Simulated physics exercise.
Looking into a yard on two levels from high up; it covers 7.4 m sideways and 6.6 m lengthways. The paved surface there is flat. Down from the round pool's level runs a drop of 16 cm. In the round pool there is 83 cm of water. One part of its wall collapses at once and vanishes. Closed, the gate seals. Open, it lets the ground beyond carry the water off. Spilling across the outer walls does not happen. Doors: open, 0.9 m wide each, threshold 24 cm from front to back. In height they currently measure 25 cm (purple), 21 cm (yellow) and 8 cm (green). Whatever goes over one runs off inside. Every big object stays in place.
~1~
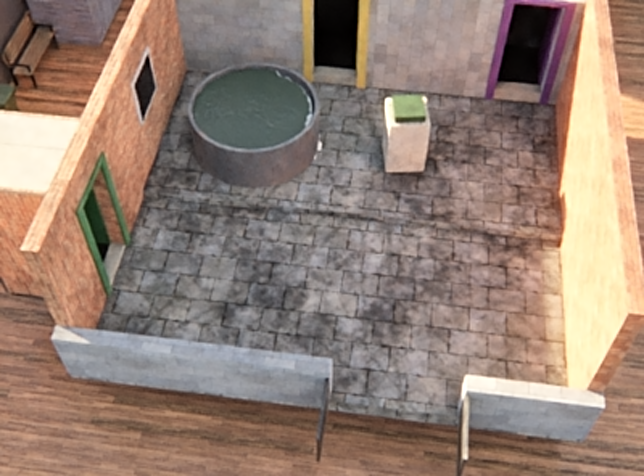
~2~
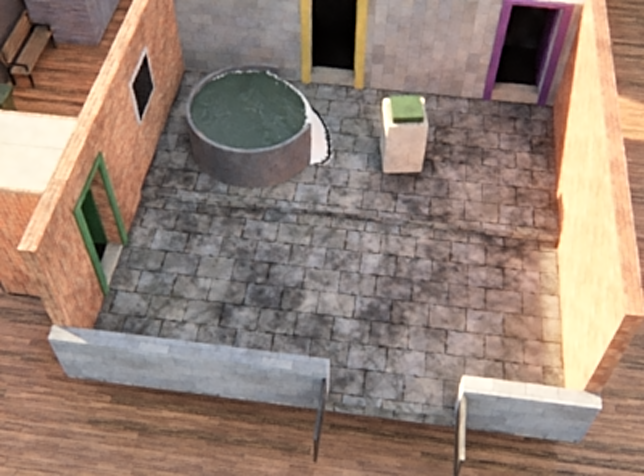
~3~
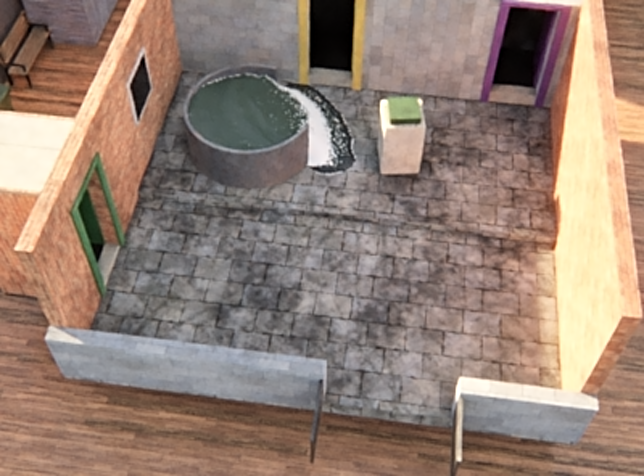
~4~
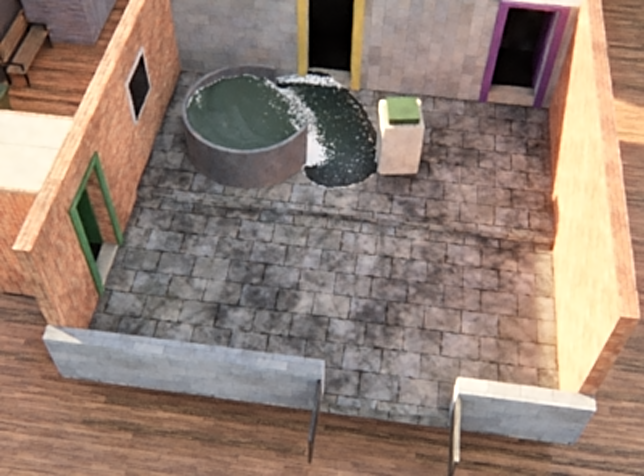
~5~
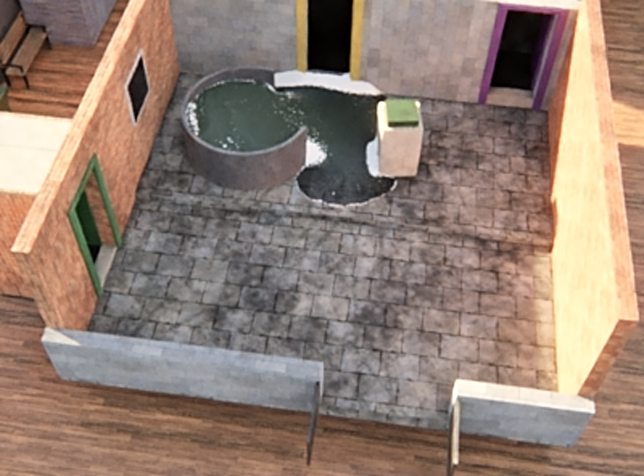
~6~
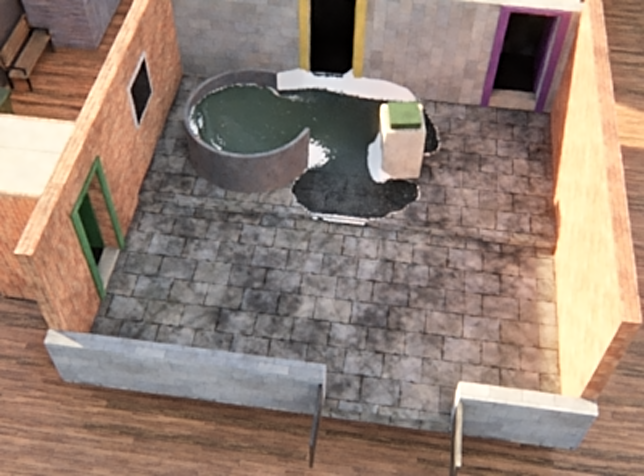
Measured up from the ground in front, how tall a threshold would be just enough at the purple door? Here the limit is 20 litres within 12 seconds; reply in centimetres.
Close to 29 cm is just enough.
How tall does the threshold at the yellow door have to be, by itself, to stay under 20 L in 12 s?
Door yellow, min height approx. 36 cm.
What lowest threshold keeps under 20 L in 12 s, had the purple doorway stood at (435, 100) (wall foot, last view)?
19 cm.
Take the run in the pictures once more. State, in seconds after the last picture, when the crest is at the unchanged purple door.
Some 2.6 s, more or less.
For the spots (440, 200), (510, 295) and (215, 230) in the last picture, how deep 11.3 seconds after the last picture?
Taking the spots in order: About 3, 7 and 9 centimetres.
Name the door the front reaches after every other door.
Green.
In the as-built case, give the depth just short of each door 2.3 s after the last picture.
Reading in centimetres: Purple = 26, yellow = 21, green = 0.
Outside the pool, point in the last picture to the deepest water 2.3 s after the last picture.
Near (541, 115).
Then, 0.7 s after the last picture water covers 25 % of the floor, deepest (44 cm) near (550, 116); 12 cm at the purple door, 0 litres in over its 25 cm threshold.
Then, 2.3 s after the last picture water covers 60 % of the floor, deepest (40 cm) near (541, 115); 26 cm at the purple door, 15 litres in over its 25 cm threshold.
Then, 11.3 s after the last picture water covers 95 % of the floor, deepest (14 cm) near (127, 234); 5 cm at the purple door, 32 litres in over its 25 cm threshold.
At the purple door as built, the water peaked near 28 cm, 2.5 s after the last picture.
Run again over the same 12 s with other heights there, 32 litres in over 25 cm, 9 litres over 34 cm. The limit of 20 litres is kept from about 29 cm up.
